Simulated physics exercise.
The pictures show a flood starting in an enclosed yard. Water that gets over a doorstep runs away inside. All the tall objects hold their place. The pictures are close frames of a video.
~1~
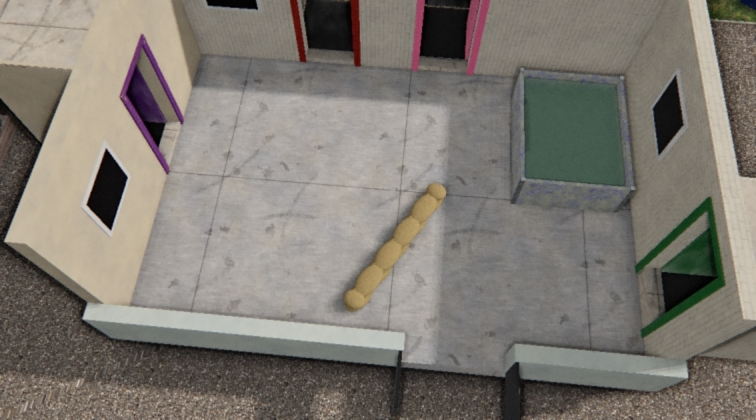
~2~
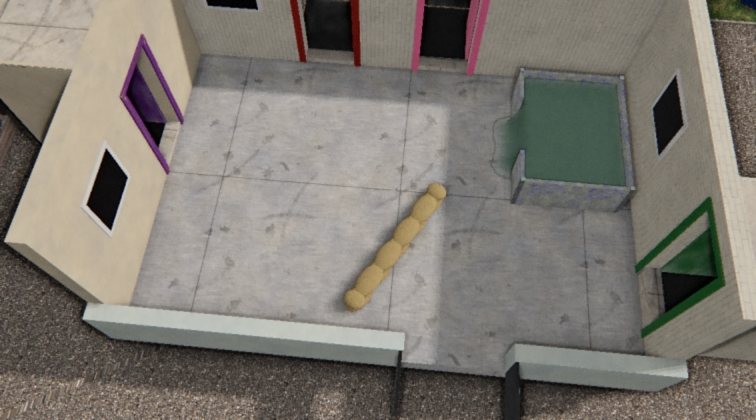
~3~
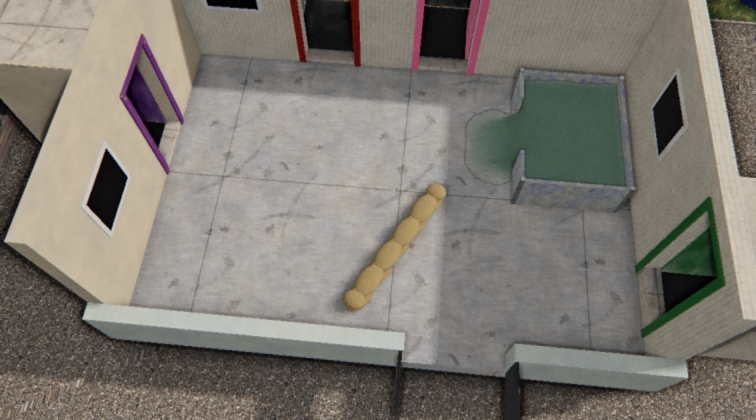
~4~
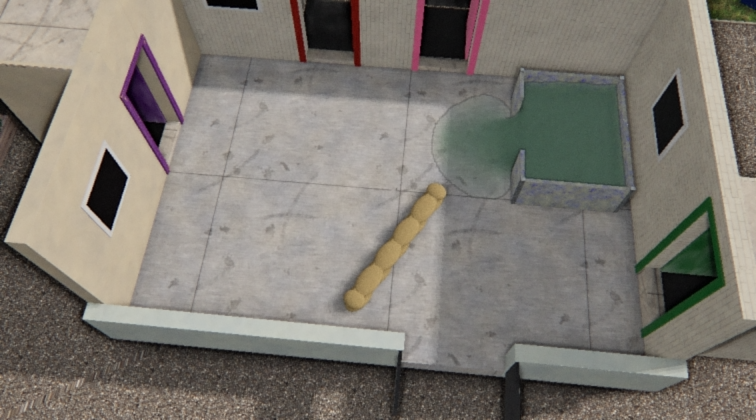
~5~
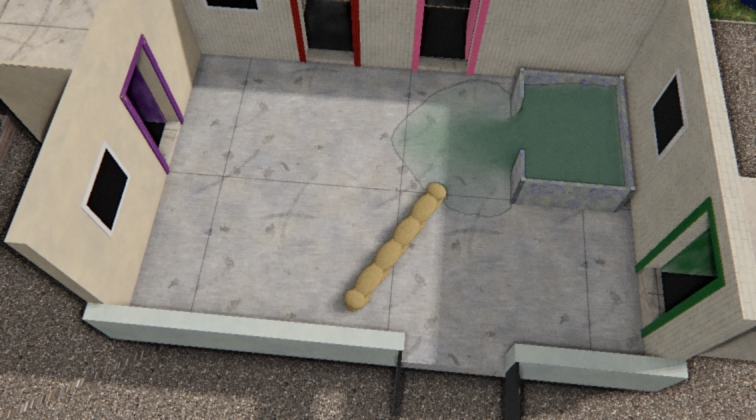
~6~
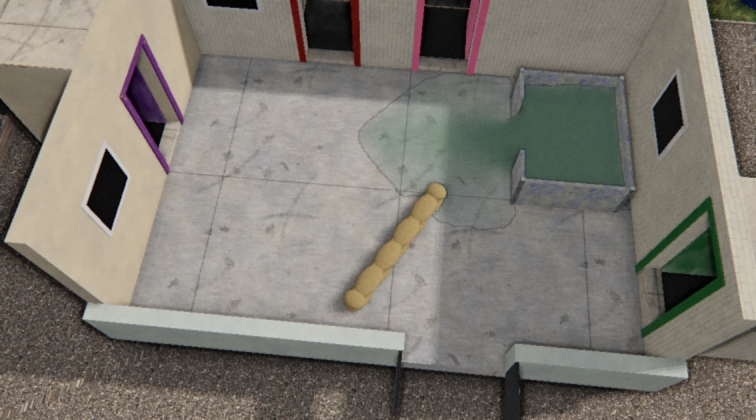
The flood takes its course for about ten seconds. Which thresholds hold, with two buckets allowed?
In the end: The green door admits no more than that; the purple door lets in a lot; the red door admits no more than that; the pink door admits no more than that.
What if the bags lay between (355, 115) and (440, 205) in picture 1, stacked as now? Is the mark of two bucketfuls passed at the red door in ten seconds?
The red door goes over.
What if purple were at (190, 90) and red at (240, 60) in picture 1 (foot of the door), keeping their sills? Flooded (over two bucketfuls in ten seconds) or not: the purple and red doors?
My reading: The purple door passes that mark, the red door floods.
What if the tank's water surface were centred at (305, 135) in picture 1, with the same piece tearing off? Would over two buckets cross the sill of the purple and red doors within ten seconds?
In short: Purple door passes that mark; red door keeps below it.
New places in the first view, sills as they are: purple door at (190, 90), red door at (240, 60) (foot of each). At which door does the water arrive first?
That is the one in pink.
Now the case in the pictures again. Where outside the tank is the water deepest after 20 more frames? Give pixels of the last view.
At about (201, 58).
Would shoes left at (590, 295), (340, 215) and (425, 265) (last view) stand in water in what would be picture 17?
In that order: Free of water, flooded, flooded.
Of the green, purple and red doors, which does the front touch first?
The red-painted one.
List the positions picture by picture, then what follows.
In the first frame, the open tank at (573, 130) is whole and still.
In the second frame, water pours out at (517, 141) and has run to (503, 121).
In the third frame, water pours out at (517, 142) and has run to (473, 124).
In the fourth frame, the front is at (438, 130), out from the gap at (517, 142).
In the fifth frame, the front is at (400, 130), out from the gap at (517, 142).
In the sixth frame, the front is at (366, 130), out from the gap at (517, 141).
A moment on, water covers 35 % of the floor; the green door not reached, the purple door not reached, the red door wet at the sill, nothing in, the pink door wet at the sill, nothing in.
Next, water covers 60 % of the floor; the green door not reached, the purple door wet at the sill, nothing in, the red door under two buckets in, the pink door under two buckets in.
Then, water covers 65 % of the floor; the green door not reached, the purple door over two buckets in, the red door under two buckets in, the pink door under two buckets in.
Later, water covers 65 % of the floor; the green door not reached, the purple door far over two buckets in, the red door under two buckets in, the pink door under two buckets in.
In the end, water covers 85 % of the floor; the green door not reached, the purple door far over two buckets in, the red door under two buckets in, the pink door under two buckets in.
